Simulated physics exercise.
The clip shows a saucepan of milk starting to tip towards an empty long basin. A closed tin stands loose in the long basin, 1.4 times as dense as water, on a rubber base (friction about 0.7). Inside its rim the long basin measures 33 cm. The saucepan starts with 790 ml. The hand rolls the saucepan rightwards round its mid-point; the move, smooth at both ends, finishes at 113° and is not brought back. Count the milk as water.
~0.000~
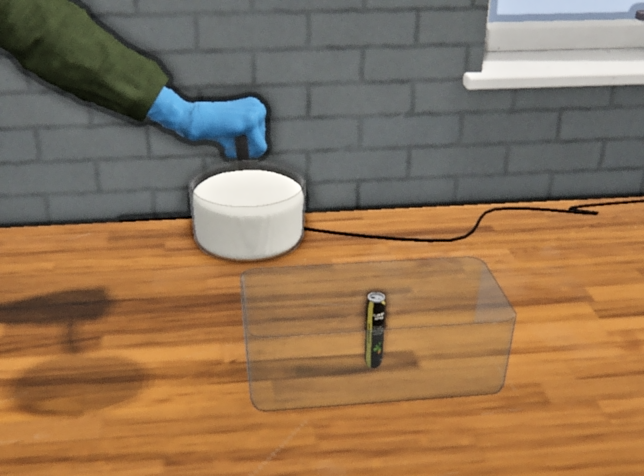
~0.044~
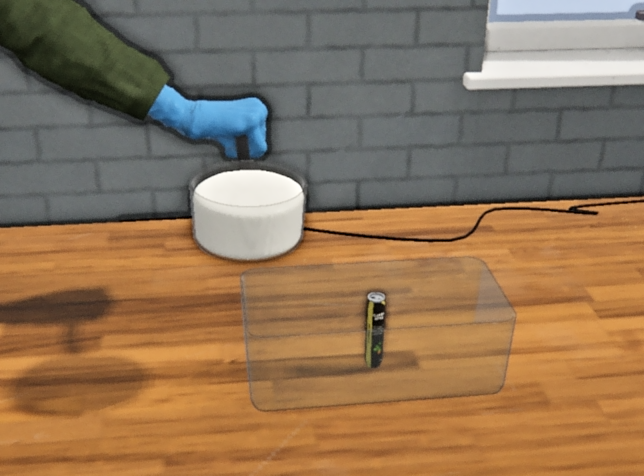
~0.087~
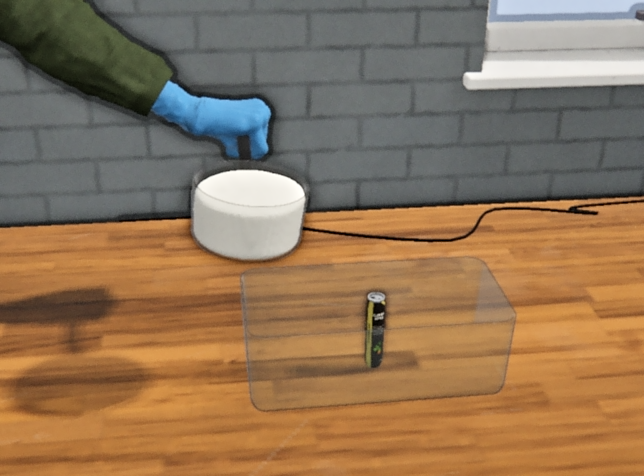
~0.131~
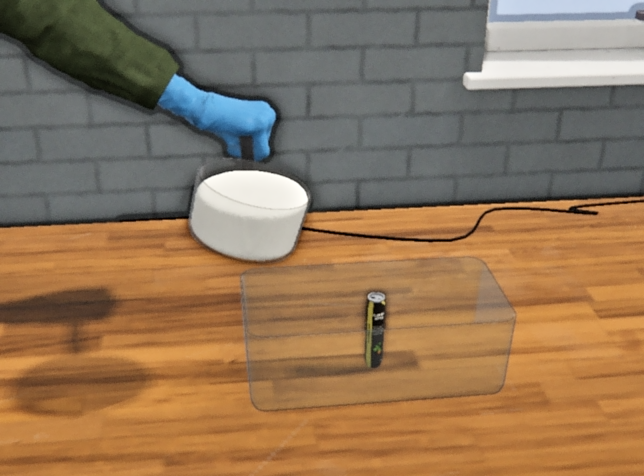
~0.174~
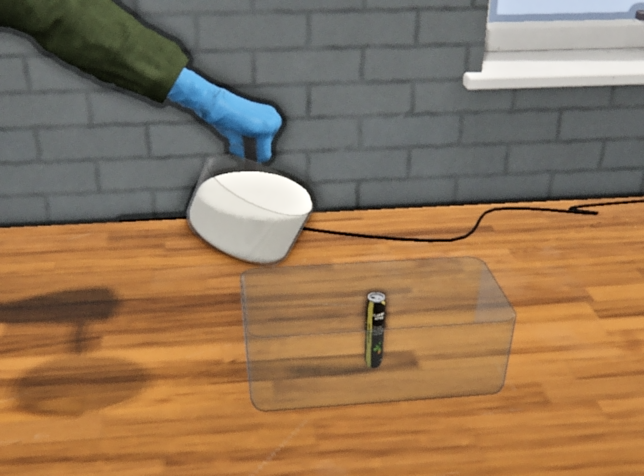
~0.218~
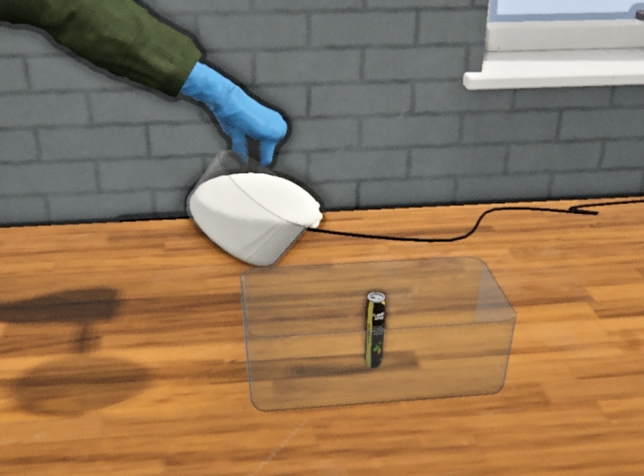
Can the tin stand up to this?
The tin goes over.
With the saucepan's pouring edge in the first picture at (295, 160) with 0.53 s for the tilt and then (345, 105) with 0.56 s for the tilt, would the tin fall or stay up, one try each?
First it topples; then it stays up.
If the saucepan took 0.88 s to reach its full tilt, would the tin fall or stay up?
Then it topples.
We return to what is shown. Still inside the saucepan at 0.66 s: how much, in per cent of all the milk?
Near 2 in a hundred.
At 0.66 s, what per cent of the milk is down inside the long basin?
About 92 per cent.
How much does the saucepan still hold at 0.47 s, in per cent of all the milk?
Near 18 in a hundred.
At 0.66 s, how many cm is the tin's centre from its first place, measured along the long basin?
Some 2 cm.
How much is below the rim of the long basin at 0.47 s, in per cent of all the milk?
About 44 per cent.
Then, 0.47 s in, the tilt is 106° and 19 per cent is still to pour; the tin stands where it began.
Then, 0.66 s in, the tilt is 113° and 2 per cent is still to pour; the tin leans 16°.
Then, 0.85 s in, the tilt is 113° and 0 per cent is still to pour; the tin lies on its side.
Then, 1.06 s in, the tilt is 113° and 0 per cent is still to pour; the tin lies on its side.
Finally, the tin lies on its side.
